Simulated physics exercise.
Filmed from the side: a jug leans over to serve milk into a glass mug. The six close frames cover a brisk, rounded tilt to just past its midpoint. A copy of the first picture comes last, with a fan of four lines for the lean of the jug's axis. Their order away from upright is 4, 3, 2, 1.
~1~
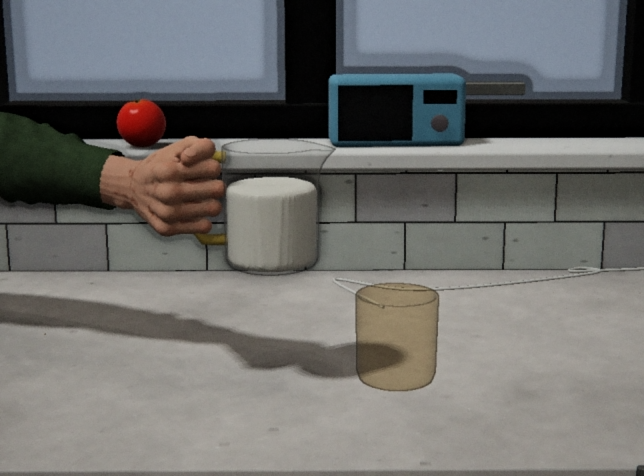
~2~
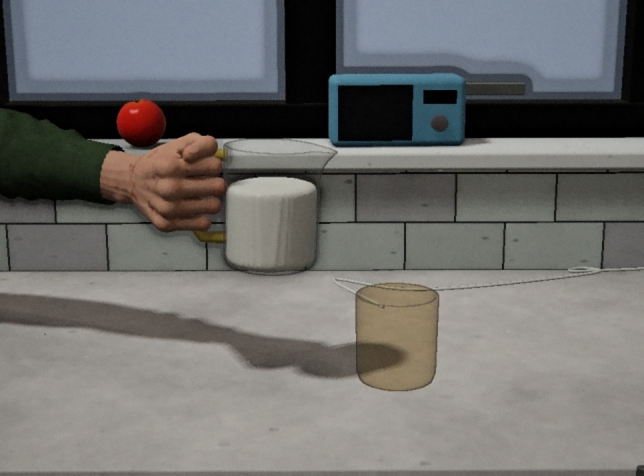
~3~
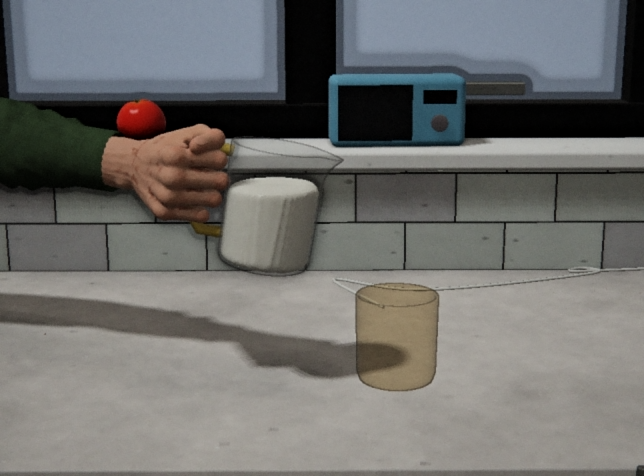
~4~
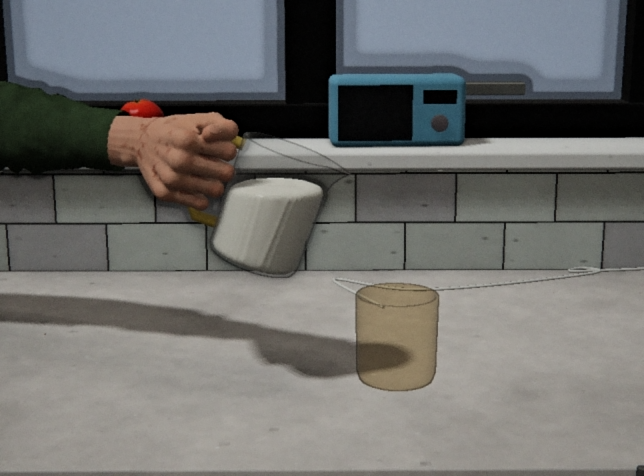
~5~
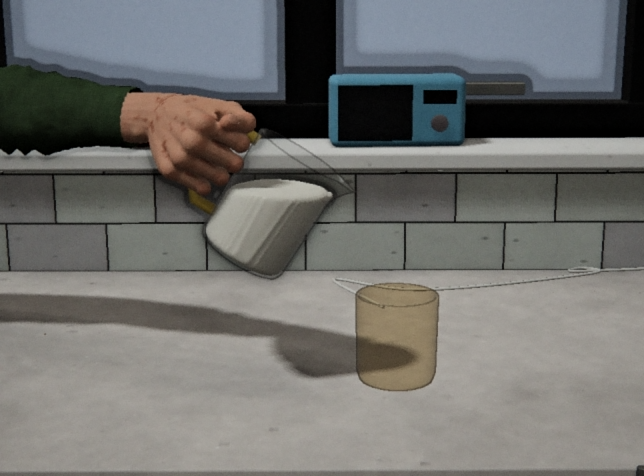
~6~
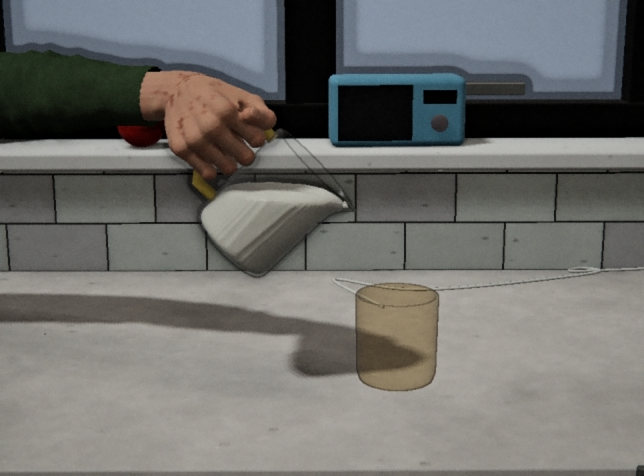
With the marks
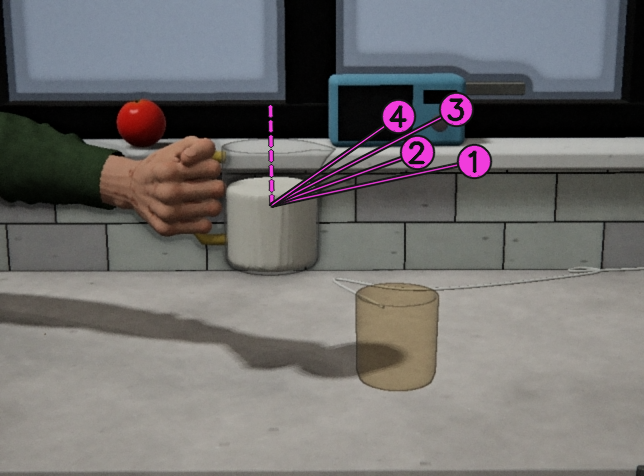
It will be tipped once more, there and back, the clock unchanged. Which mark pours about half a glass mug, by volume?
Line 2 does it best.
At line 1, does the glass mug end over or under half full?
Over half.
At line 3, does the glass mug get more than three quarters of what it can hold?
No, less.
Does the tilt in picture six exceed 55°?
No, it does not.
In magenta, 1 at (457, 164); 2 at (401, 158); 3 at (441, 117); 4 at (384, 126).
With 1, the glass mug ends with about 67 % of what it can hold; 3 % of the milk is spilt.
With 2, the glass mug ends with about 52 % of what it can hold.
With 3, the glass mug ends with about 34 % of what it can hold.
With 4, the glass mug ends with about 20 % of what it can hold.
